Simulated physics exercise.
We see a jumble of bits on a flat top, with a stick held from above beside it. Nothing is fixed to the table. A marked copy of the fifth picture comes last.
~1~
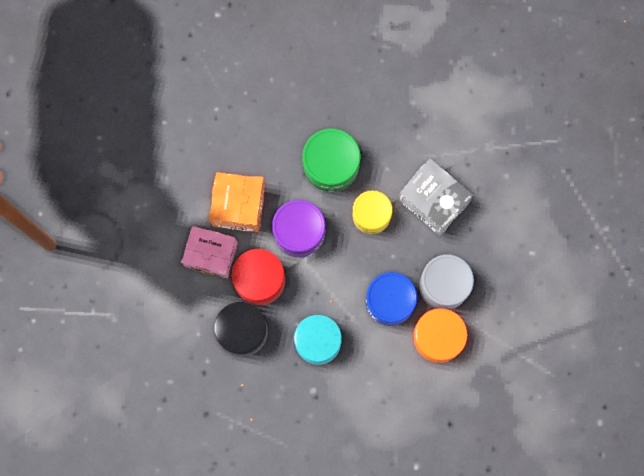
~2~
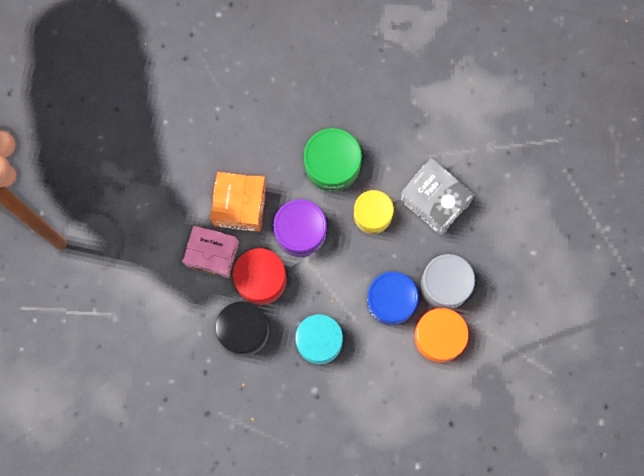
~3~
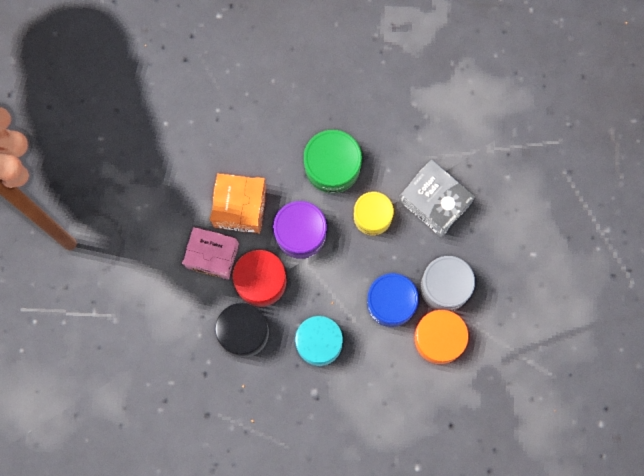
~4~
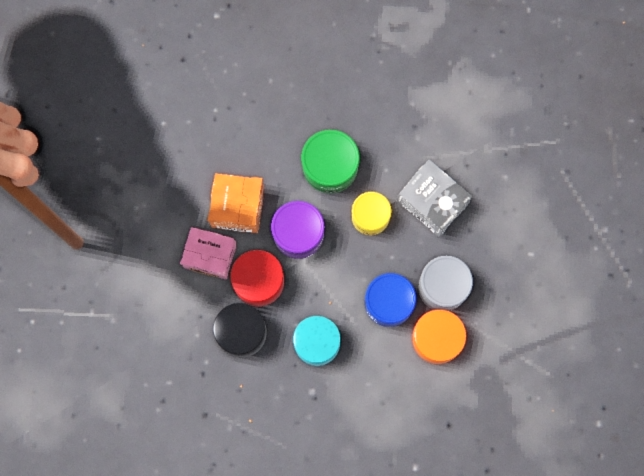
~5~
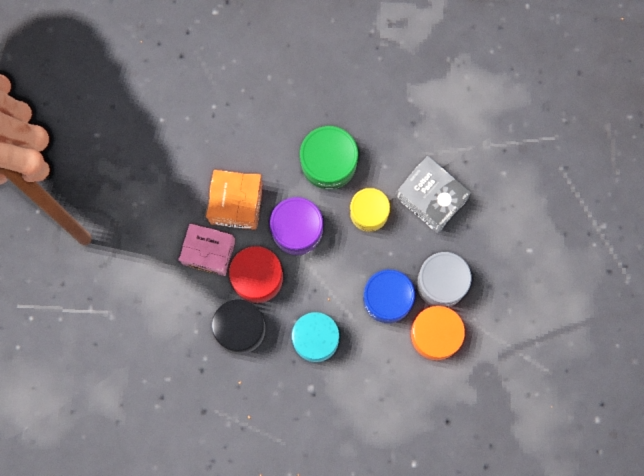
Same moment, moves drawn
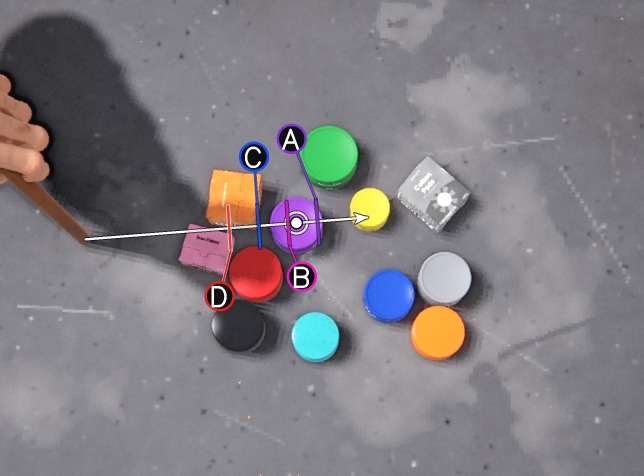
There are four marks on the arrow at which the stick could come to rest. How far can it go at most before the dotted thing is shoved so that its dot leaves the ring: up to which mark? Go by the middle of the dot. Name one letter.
Stop at C.
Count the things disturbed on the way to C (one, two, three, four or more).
In all, three.
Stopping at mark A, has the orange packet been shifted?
Yes.
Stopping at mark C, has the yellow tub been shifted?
No.
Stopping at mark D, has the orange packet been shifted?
By then, yes.
On the marked copy, A at (317, 222); B at (288, 223); C at (259, 226); D at (229, 228); the arrow from (86, 239) to (368, 218); the white dot at (297, 223).
Taking C. A third of the way, foot of the stick (149, 235).
Two thirds of the way, foot of the stick (212, 230); pink packet (222, 255); red tin (264, 283).
When it is over, foot of the stick (259, 227); pink packet (251, 253); red tin (279, 298); the dot is still in its ring.
As for the rest, A shifts the dotted thing to (342, 239); B shifts the dotted thing to (319, 229); D keeps the dot in but is short.
